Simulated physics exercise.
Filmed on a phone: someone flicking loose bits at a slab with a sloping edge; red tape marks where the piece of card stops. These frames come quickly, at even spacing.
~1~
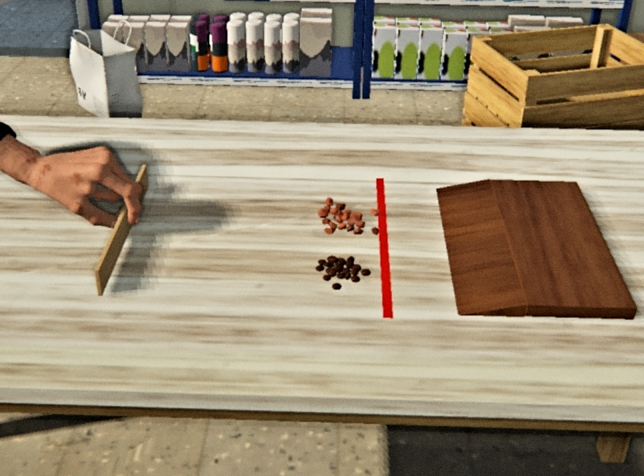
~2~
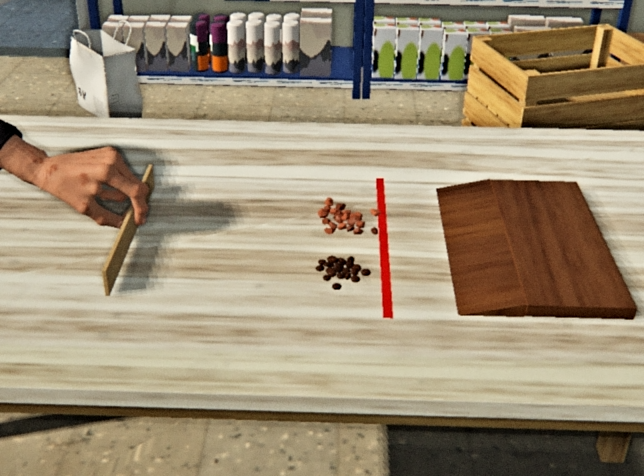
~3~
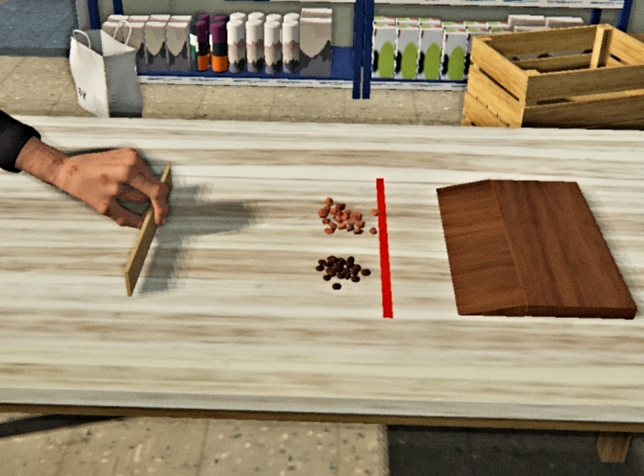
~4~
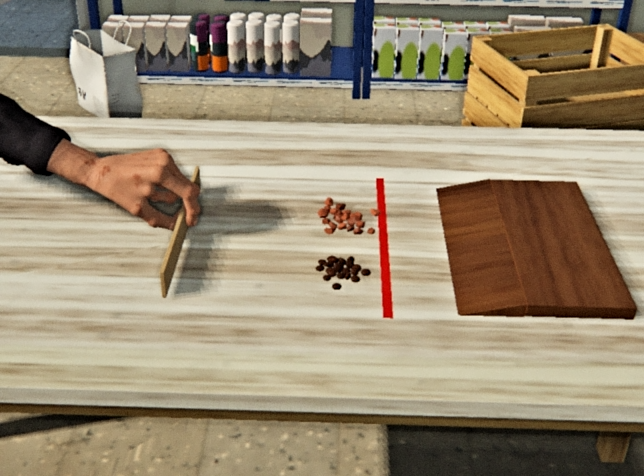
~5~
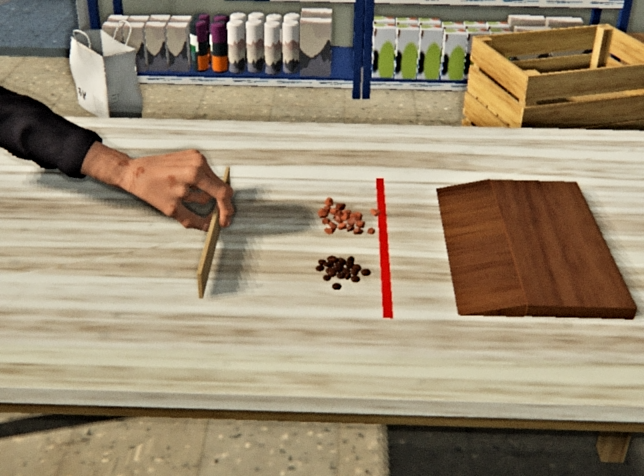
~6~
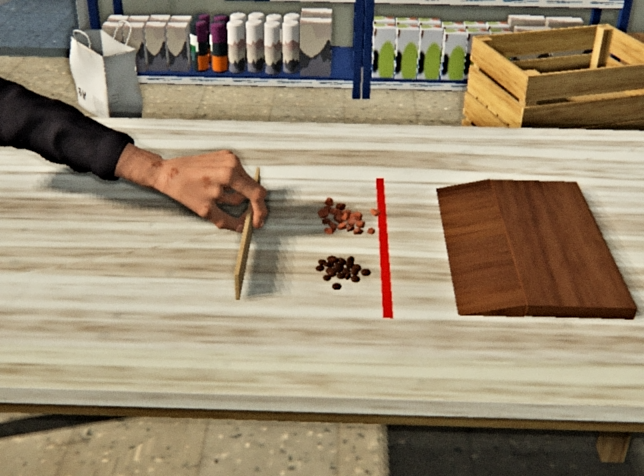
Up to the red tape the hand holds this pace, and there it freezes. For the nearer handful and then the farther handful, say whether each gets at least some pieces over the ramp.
Nearer handful: No, it stops below the top. Farther handful: No, it stops below the top.
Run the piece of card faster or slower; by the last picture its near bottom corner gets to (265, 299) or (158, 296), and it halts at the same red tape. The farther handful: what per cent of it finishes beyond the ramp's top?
First 0 per cent, second 0 per cent.
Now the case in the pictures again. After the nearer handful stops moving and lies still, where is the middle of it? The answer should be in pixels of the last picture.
Close to (454, 275) in pixels.
Then, 0.14 s past the last view, piece of card still moving, near (329, 217); nearer handful all short of the ramp; farther handful all short of the ramp.
Then, 0.30 s past the last view, piece of card stopped at the red tape; nearer handful all short of the ramp; farther handful all short of the ramp.
Then, 0.58 s past the last view, piece of card stopped at the red tape; nearer handful about half on the ramp, about half short of the ramp; farther handful about a third on the ramp, about two thirds short of the ramp.
Finally, piece of card stopped at the red tape; nearer handful none past the top, about half on the ramp, about half short of the ramp; farther handful none past the top, about a third on the ramp, about two thirds short of the ramp.
